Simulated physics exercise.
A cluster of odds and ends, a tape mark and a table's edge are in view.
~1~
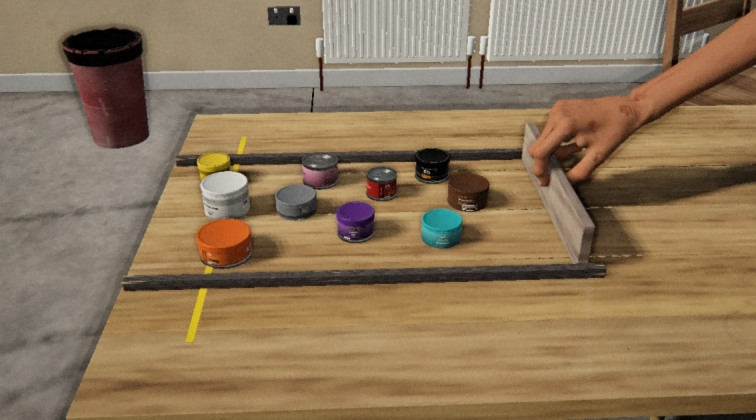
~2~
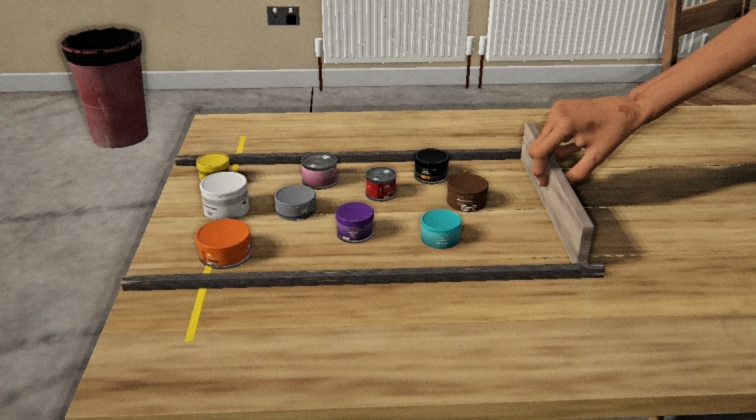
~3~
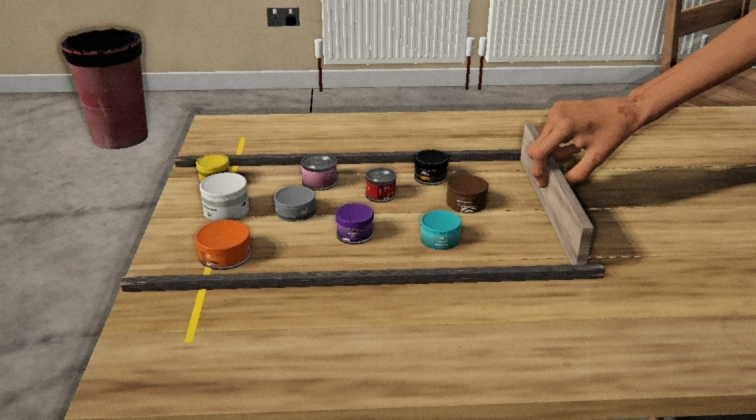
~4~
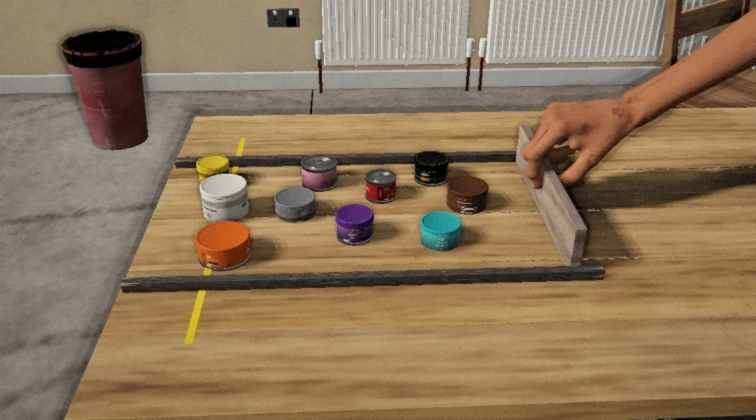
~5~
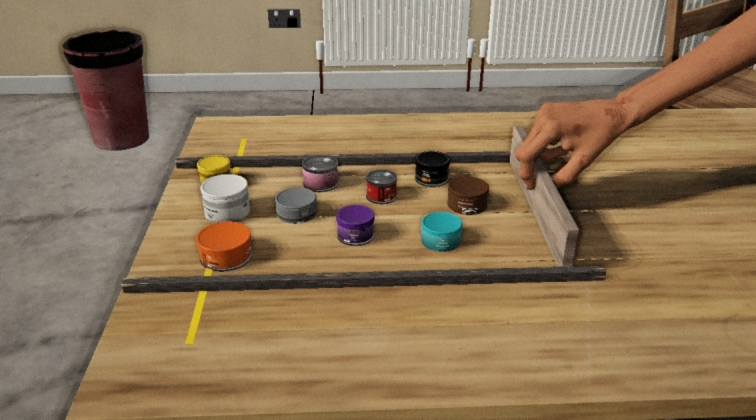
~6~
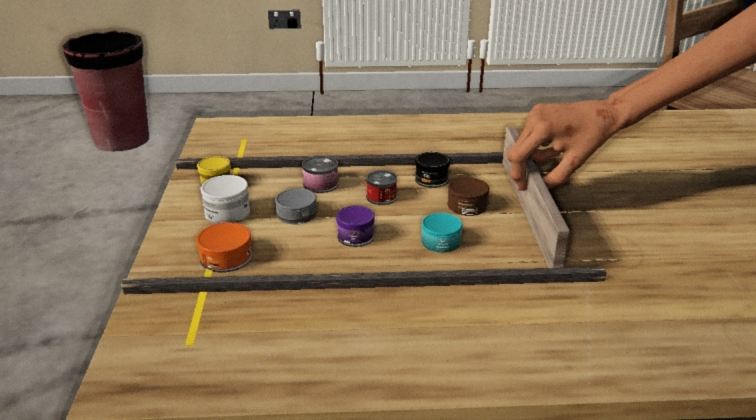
On a wooden table, a hand slides an upright board slightly left between dark rails, while colourful lidded pots stay still.
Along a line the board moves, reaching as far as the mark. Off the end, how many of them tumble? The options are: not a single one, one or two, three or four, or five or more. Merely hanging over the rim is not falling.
My answer: One or two.
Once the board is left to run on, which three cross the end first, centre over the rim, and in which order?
They are the white tub, then the yellow pot, then the grey tub.
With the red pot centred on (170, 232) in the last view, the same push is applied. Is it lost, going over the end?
Result for the red pot: It holds firm.
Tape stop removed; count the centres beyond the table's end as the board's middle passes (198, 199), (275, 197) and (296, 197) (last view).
Going through the three places, I get 5, 0 and 0.
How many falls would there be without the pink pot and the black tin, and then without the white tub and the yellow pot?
The counts: 1 and 0.
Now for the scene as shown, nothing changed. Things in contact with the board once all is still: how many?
In contact: 4.
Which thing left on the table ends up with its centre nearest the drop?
Grey tub.
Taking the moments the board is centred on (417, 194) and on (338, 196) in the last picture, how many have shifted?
The counts are 4 and 7.
Soon after, none off yet; yellow pot at rest near (215, 174); white tub at rest near (226, 200); orange tin at rest near (225, 247).
After that, none off yet; yellow pot displaced a little near (198, 175); white tub displaced about its own width near (176, 199); orange tin displaced a little near (208, 249).
In the end, the number that fall off is one or two; gone, white tub and yellow pot.
